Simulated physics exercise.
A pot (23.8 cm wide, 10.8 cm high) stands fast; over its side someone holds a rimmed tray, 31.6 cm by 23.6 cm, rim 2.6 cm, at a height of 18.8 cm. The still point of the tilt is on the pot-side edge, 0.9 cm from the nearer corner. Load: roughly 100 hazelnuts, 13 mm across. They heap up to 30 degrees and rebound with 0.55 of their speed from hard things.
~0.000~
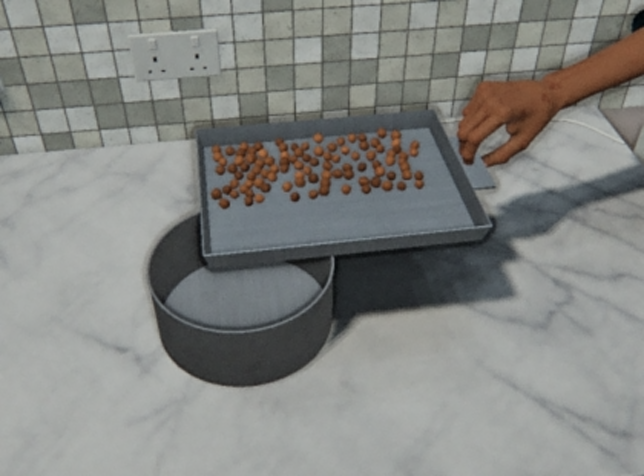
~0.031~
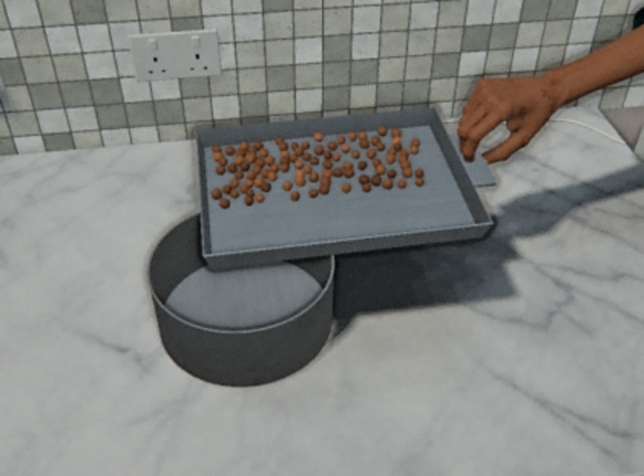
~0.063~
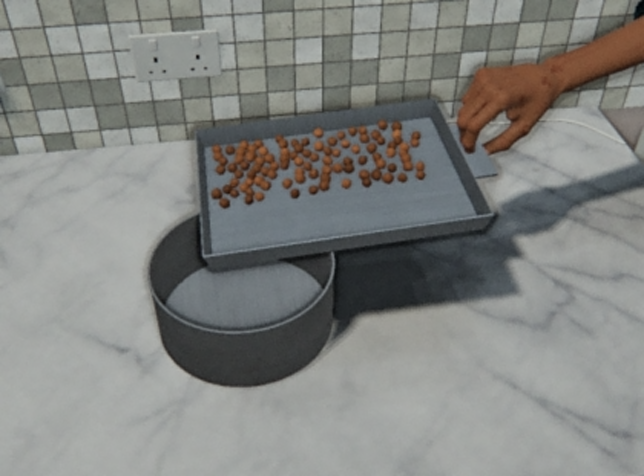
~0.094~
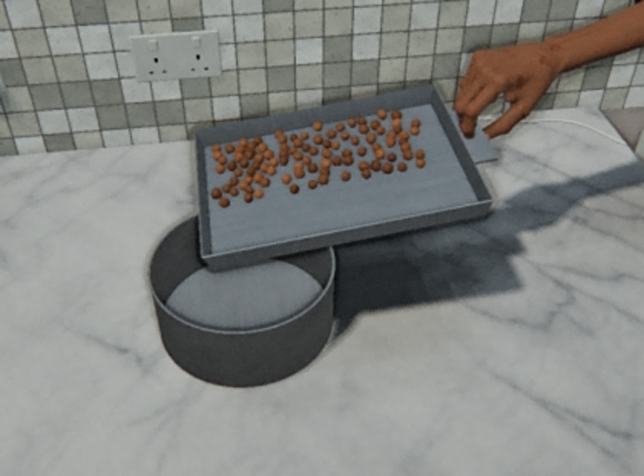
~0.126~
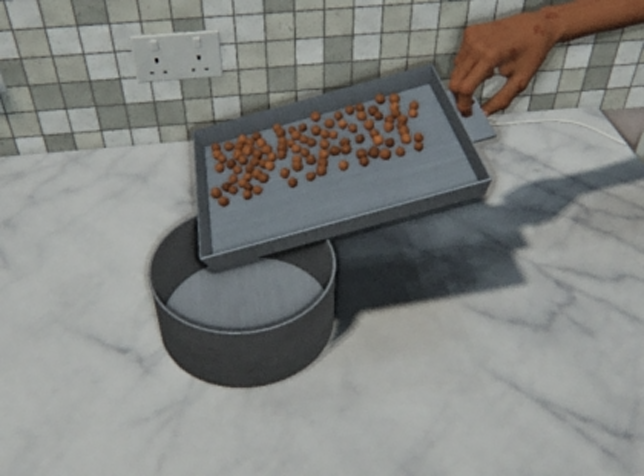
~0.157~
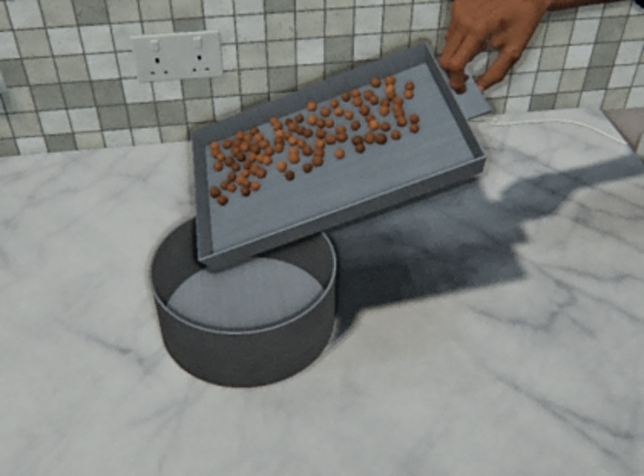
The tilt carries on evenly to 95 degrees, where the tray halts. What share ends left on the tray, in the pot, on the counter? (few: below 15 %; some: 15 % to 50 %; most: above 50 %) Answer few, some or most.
Tray: Few, pot: Some, counter: Most.
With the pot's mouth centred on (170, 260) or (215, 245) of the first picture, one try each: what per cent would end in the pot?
Some 90 and 60 per cent.
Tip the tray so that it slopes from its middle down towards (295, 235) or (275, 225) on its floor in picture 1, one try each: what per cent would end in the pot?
Some 0 and 0 per cent.
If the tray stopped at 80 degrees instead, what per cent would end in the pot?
It would be near 25 per cent.
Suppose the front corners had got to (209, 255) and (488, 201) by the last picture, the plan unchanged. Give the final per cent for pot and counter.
Pot 0, counter 100.
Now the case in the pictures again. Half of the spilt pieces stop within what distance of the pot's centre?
About 28 cm.
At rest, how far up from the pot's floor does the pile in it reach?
Roughly 1.5 cm.
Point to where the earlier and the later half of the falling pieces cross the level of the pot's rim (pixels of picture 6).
First near (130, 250), later near (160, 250).
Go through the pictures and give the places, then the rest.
The first picture shows tray tilt 0 degrees, front corners at (210, 251) and (484, 223); middle of the pieces at (314, 162); pot at (241, 262).
The second picture shows tray tilt 1 degrees, front corners at (210, 251) and (485, 220); middle of the pieces at (314, 161).
The third picture shows tray tilt 3 degrees, front corners at (209, 251) and (486, 211), lowest corner left front; middle of the pieces at (314, 158).
The fourth picture shows tray tilt 7 degrees, front corners at (208, 252) and (486, 197), lowest corner left front; middle of the pieces at (314, 152).
The fifth picture shows tray tilt 13 degrees, front corners at (206, 253) and (483, 177), lowest corner left front; middle of the pieces at (312, 143).
The sixth picture shows tray tilt 19 degrees, front corners at (204, 254) and (478, 155), lowest corner left front; middle of the pieces at (308, 134); pot at (243, 263). The tray's pace is about 195 degrees a second.
Then, at 0.36 s, tilt 59 degrees; the tray holds 100 %, the pot 0 %.
After 0.49 s, tilt 84 degrees; the tray holds 100 %, the pot 0 %.
After 0.75 s, tilt 95 degrees; the tray holds 0 %, the pot 15 %.
By 2.1 s all is still; tray 0 %, pot 25 %, counter 75 %.
